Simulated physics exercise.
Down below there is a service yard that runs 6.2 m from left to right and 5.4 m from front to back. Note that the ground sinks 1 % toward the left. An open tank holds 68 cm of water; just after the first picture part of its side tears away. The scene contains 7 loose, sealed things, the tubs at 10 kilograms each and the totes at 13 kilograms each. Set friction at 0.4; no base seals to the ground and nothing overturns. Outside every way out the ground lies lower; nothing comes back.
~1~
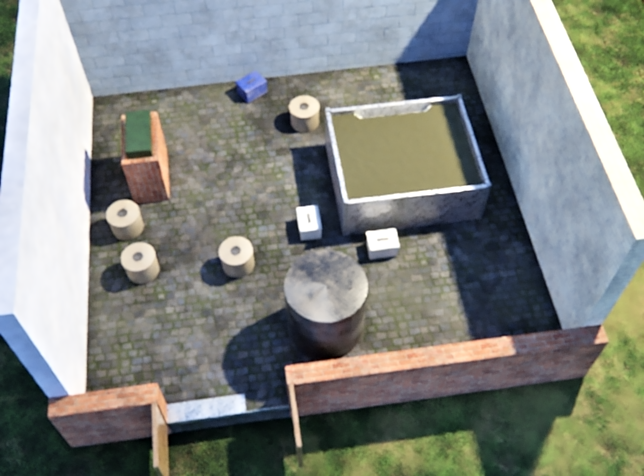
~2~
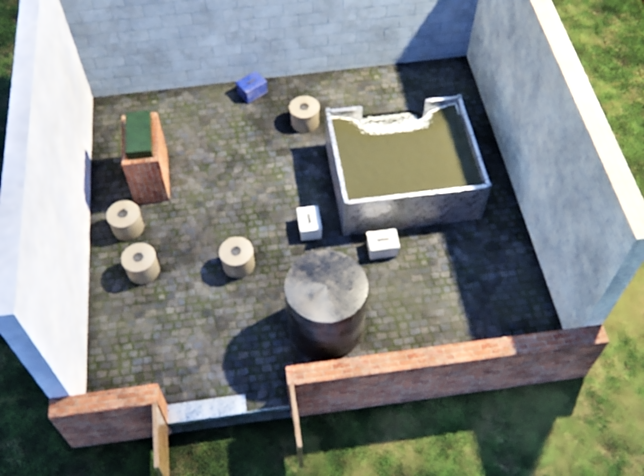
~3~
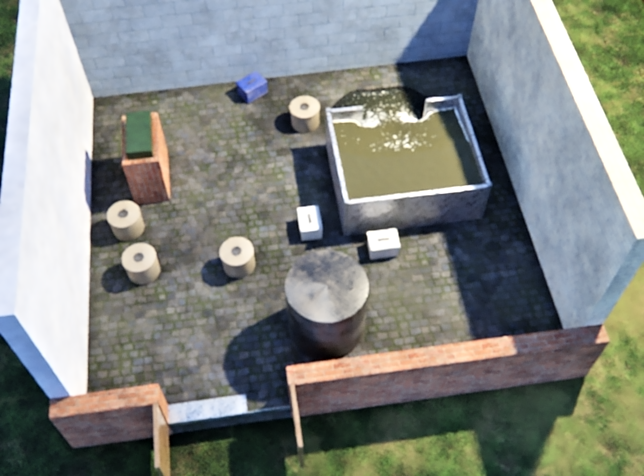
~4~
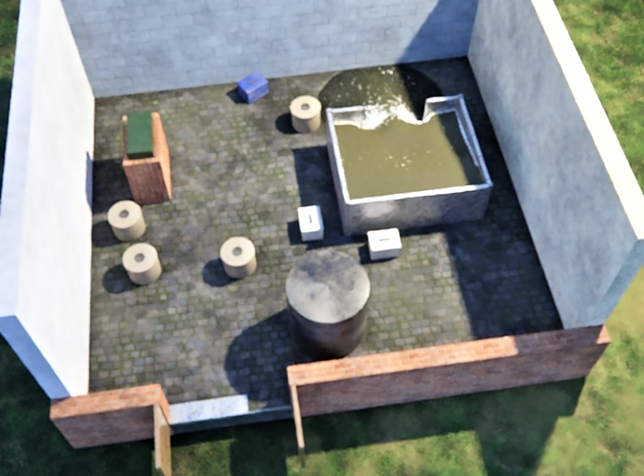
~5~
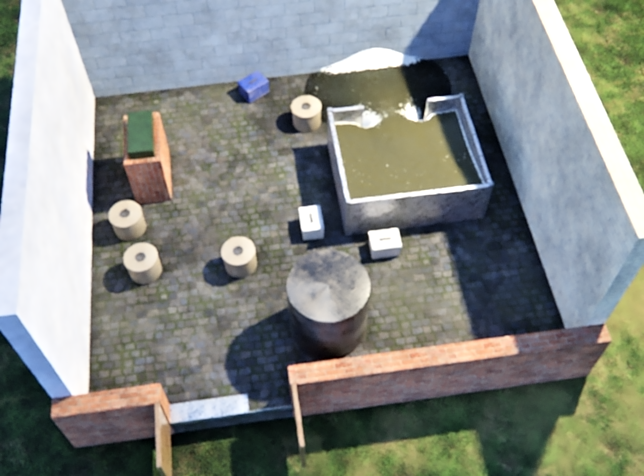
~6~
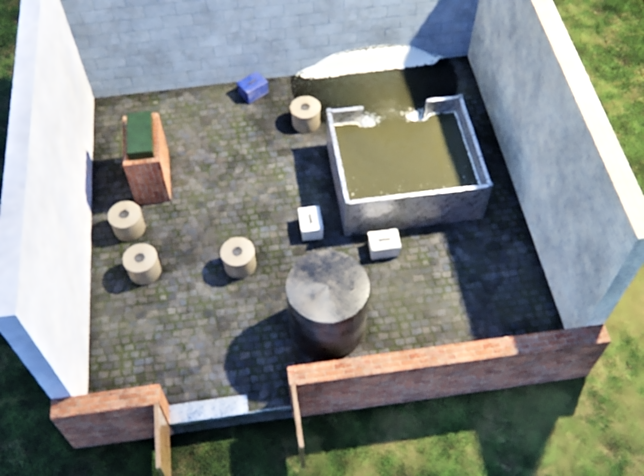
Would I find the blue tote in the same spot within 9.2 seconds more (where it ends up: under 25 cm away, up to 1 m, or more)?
It finishes a long distance off.
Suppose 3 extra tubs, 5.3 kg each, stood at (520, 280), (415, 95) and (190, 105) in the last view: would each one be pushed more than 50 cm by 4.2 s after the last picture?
In the order listed: Across the line; across the line; across the line.
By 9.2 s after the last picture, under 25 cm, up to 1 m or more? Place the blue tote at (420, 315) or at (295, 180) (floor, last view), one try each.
Nearly still; nearly still.
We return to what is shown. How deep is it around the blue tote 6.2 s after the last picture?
Close to 7 centimetres.
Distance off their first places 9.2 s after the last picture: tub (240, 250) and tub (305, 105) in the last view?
In turn: 20 cm, 20 cm.
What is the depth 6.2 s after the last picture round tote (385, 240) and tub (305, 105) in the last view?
First about 3 cm, second about 2 cm.
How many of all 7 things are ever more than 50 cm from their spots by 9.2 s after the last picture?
I count 3 of them.
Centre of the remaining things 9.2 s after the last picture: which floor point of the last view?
I'd say about (269, 264) in the last view.
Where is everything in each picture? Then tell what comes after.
The first picture shows the blue tote at (251, 81) rests on the ground; 2.9 m2 under water; 0 of 7 have shifted.
The second picture shows the blue tote at (251, 82), on the bottom; water covers 3.5 m2; 0 of 7 have shifted.
The third picture shows the blue tote at (252, 82), on the bottom; 4.4 m2 under water; 0 of 7 have shifted.
The fourth picture shows the blue tote at (252, 82), on the bottom; water covers 5.4 m2; 0 of 7 have shifted.
The fifth picture shows the blue tote at (253, 82), on the bottom; 5.9 m2 under water; 0 of 7 have shifted.
The sixth picture shows the blue tote at (252, 82), on the bottom; 6.2 m2 under water; 0 of 7 have shifted.
Then, 1.2 s after the last picture the blue tote is near (189, 118), 1.2 m from its start, aground; 0 of 7 are out; 0 afloat.
Then, 3.8 s after the last picture the blue tote is near (107, 206), 3.1 m from its start, aground; 0 of 7 are out; 0 afloat.
Then, 6.2 s after the last picture the blue tote is near (104, 347), 4.9 m from its start, aground; 0 of 7 are out; 0 afloat.
Then, 9.2 s after the last picture the blue tote is near (183, 390), 5.2 m from its start, aground; 0 of 7 are out; 3 afloat.
